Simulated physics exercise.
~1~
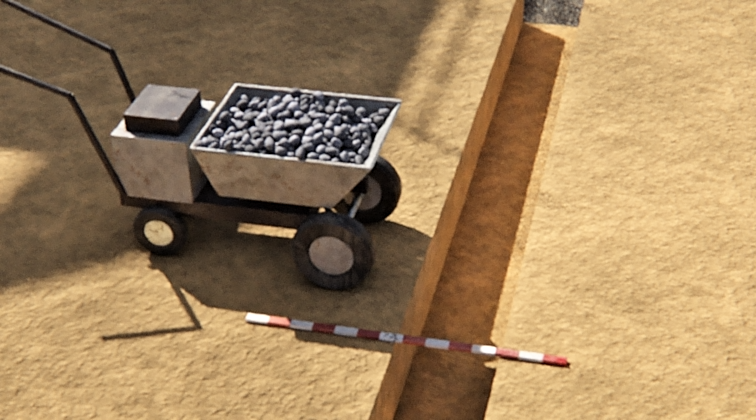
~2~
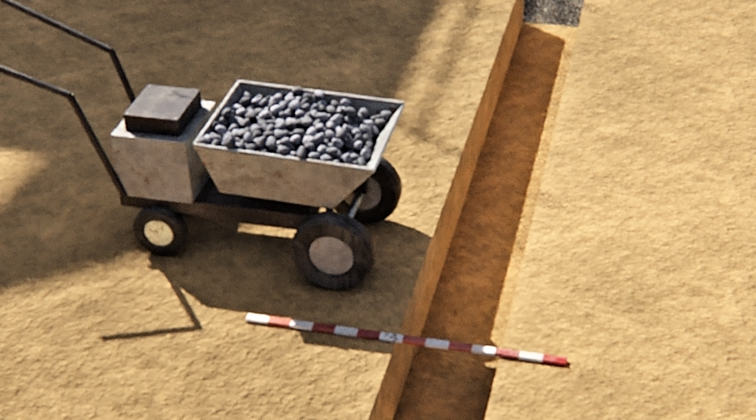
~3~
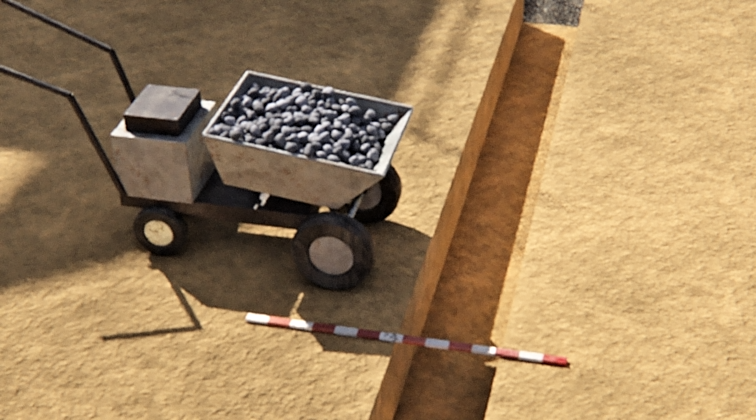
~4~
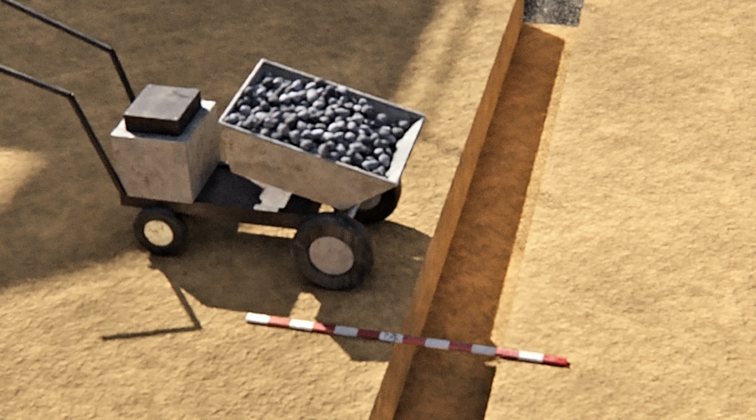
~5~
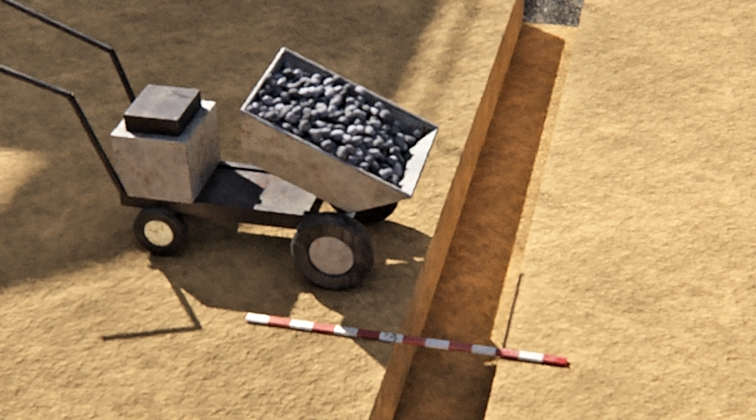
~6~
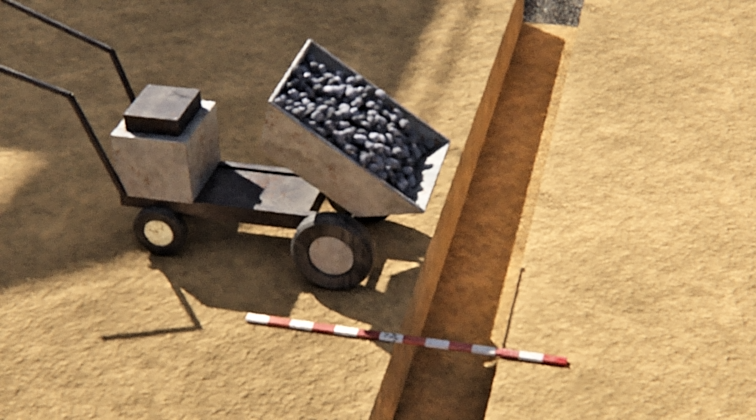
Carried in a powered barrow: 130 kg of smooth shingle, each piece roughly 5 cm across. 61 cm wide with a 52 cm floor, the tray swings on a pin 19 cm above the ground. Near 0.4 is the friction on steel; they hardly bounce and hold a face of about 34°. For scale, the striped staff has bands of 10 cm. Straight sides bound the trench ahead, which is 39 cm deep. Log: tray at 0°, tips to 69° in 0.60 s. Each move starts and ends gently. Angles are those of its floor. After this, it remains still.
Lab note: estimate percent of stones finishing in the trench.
Approx. 67 %.
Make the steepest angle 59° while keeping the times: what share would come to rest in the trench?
Expect roughly 60 per cent.
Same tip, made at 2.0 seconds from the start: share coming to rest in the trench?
That works out at about 95 in a hundred.
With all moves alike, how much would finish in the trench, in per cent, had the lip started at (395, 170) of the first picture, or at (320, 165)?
First some 40, then 100 per cent.
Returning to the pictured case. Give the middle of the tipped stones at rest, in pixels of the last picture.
The resting stones are centred at roughly (501, 322).
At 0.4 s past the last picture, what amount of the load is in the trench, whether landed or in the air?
By then, around 30 percent.
Then, 0.1 s after the last picture the floor is at 58°, 100 % in the tray; the foremost stones are at (446, 205).
Then, 0.4 s after the last picture the floor is at 69°, 66 % in the tray, 30 % in the trench, 4 % past the trench; the foremost stones are at (539, 274).
Then, 0.7 s after the last picture the floor is at 69°, 15 % in the tray, 51 % in the trench, 33 % past the trench; the foremost stones are at (716, 300).
Then, 2.7 s after the last picture the floor is at 69°, 0 % in the tray, 67 % in the trench, 33 % past the trench; the foremost stones are past the picture's edge.
